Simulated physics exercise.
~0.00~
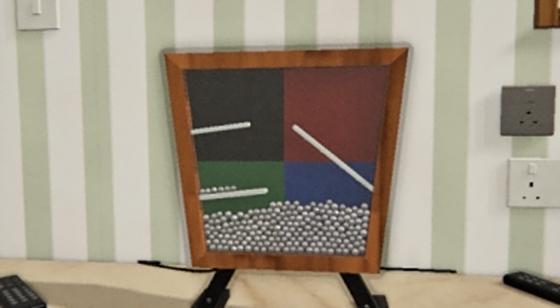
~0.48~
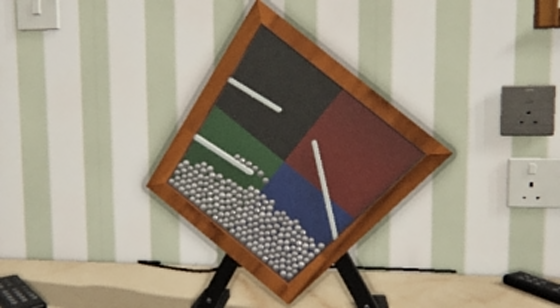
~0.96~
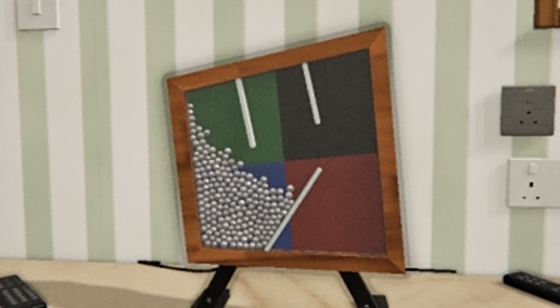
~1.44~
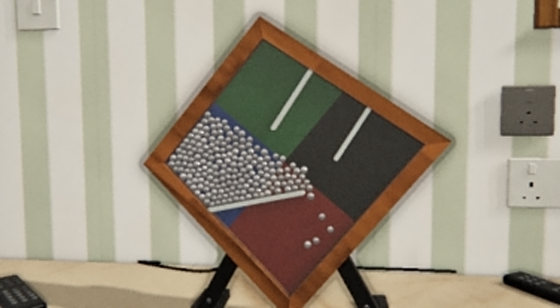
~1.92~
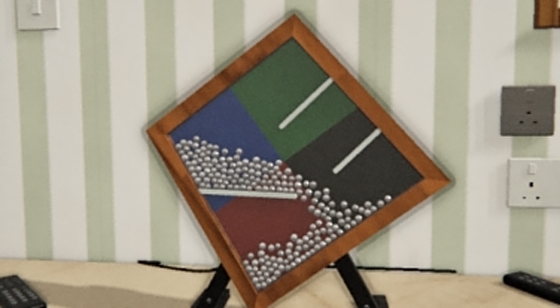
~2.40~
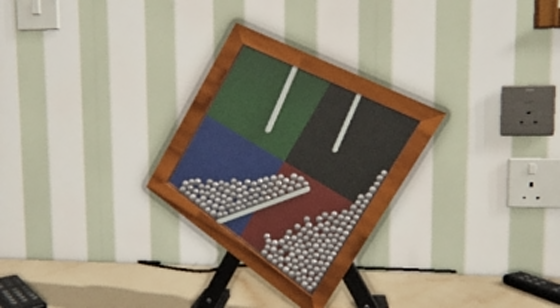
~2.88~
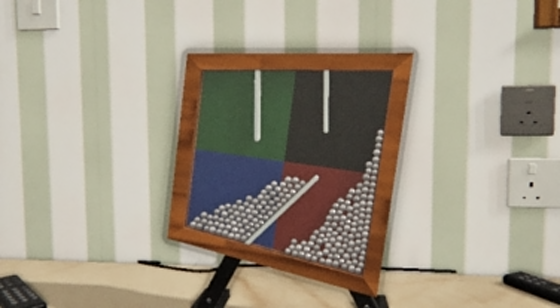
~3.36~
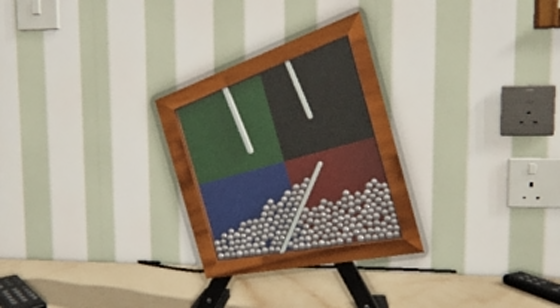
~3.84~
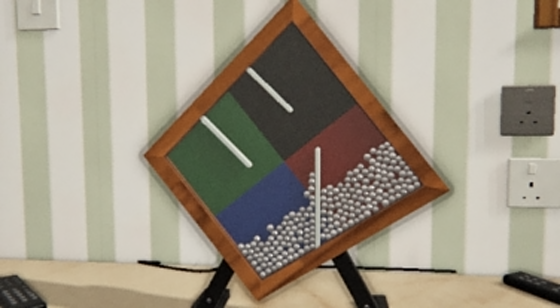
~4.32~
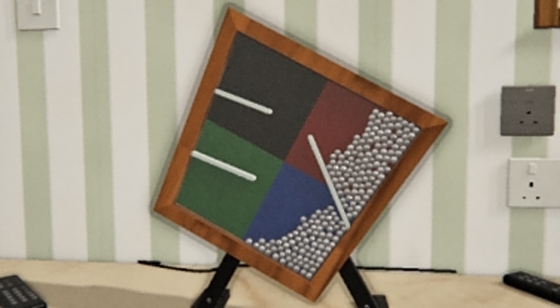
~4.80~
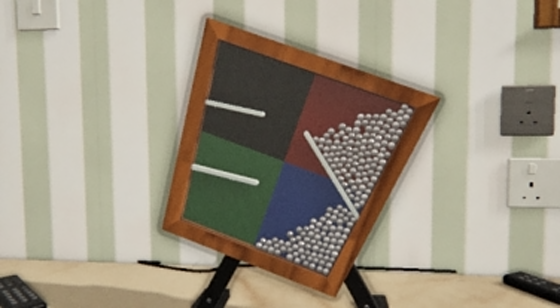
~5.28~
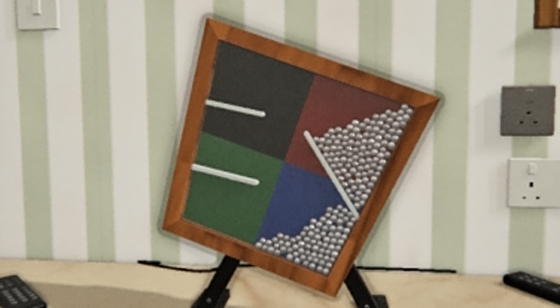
Steel balls pouring around ledges as a wooden-framed square case turns clockwise, swings partway back and stops tilted, balls across red and blue.
